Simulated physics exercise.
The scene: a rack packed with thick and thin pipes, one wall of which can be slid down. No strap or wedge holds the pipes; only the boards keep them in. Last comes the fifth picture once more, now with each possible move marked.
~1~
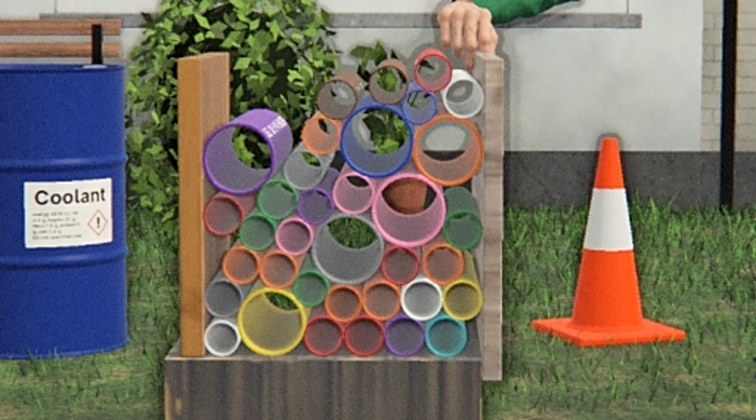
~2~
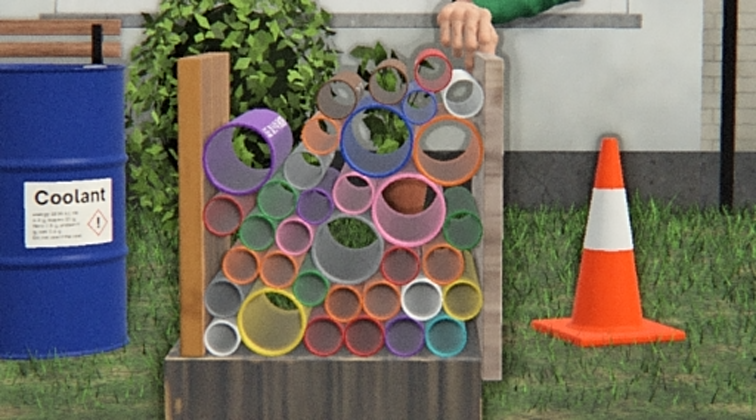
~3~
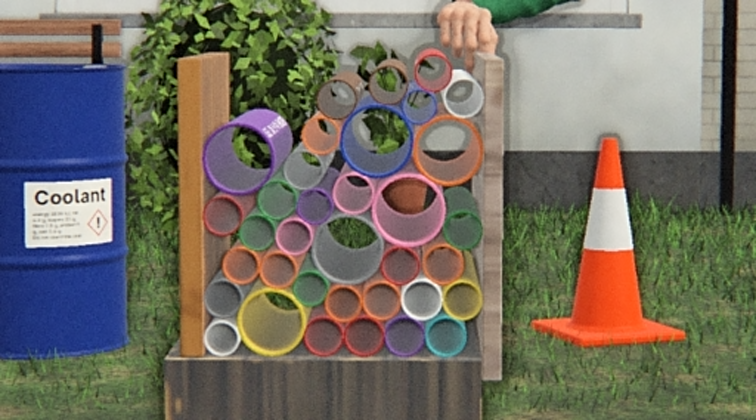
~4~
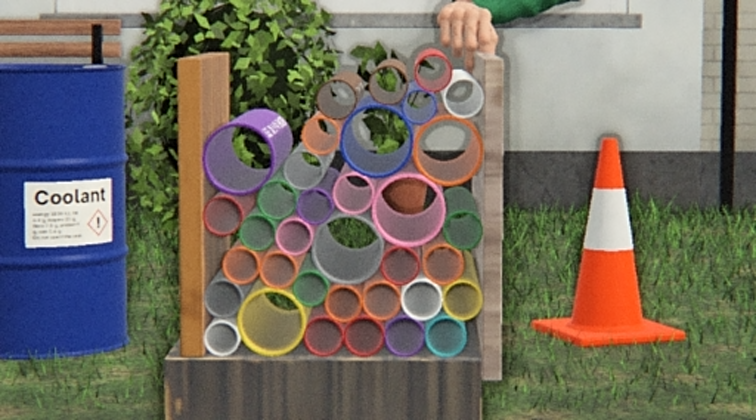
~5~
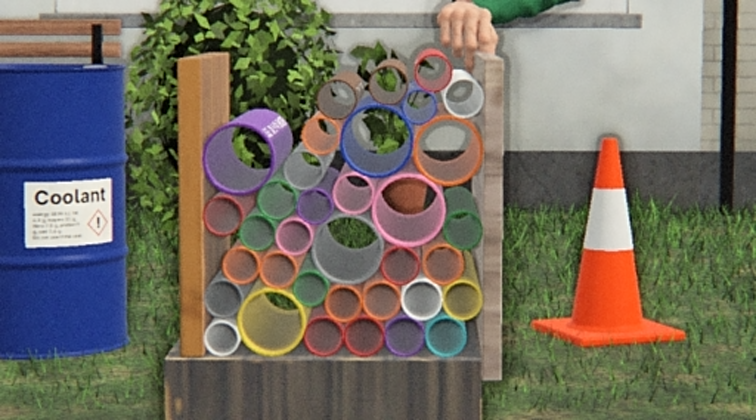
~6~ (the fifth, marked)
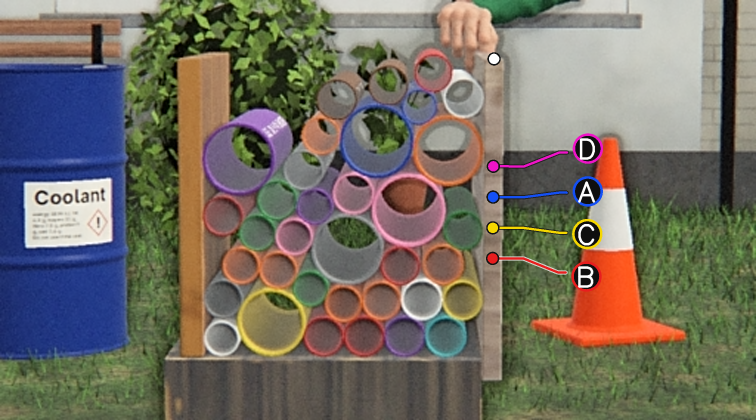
Nothing moved as the colourful pipes, thick and thin, sat piled between two upright boards, while a hand rested on top of the right one, with a blue coolant barrel and an orange cone alongside.
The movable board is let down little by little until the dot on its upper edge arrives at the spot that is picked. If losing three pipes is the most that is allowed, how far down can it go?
The lowest mark that will do is A.
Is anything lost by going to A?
Yes.
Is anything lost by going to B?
Yes, at B.
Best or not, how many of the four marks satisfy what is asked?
The number is two.
On the copy, A at (493, 197); B at (493, 258); C at (493, 228); D at (493, 166); the white dot at (494, 59).
On A. First, top of the board (484, 123).
Then, top of the board (484, 195).
Finally, top of the board (484, 196), two out over the board.
By contrast, B more than three out over the board; C more than three out over the board; D two out over the board.
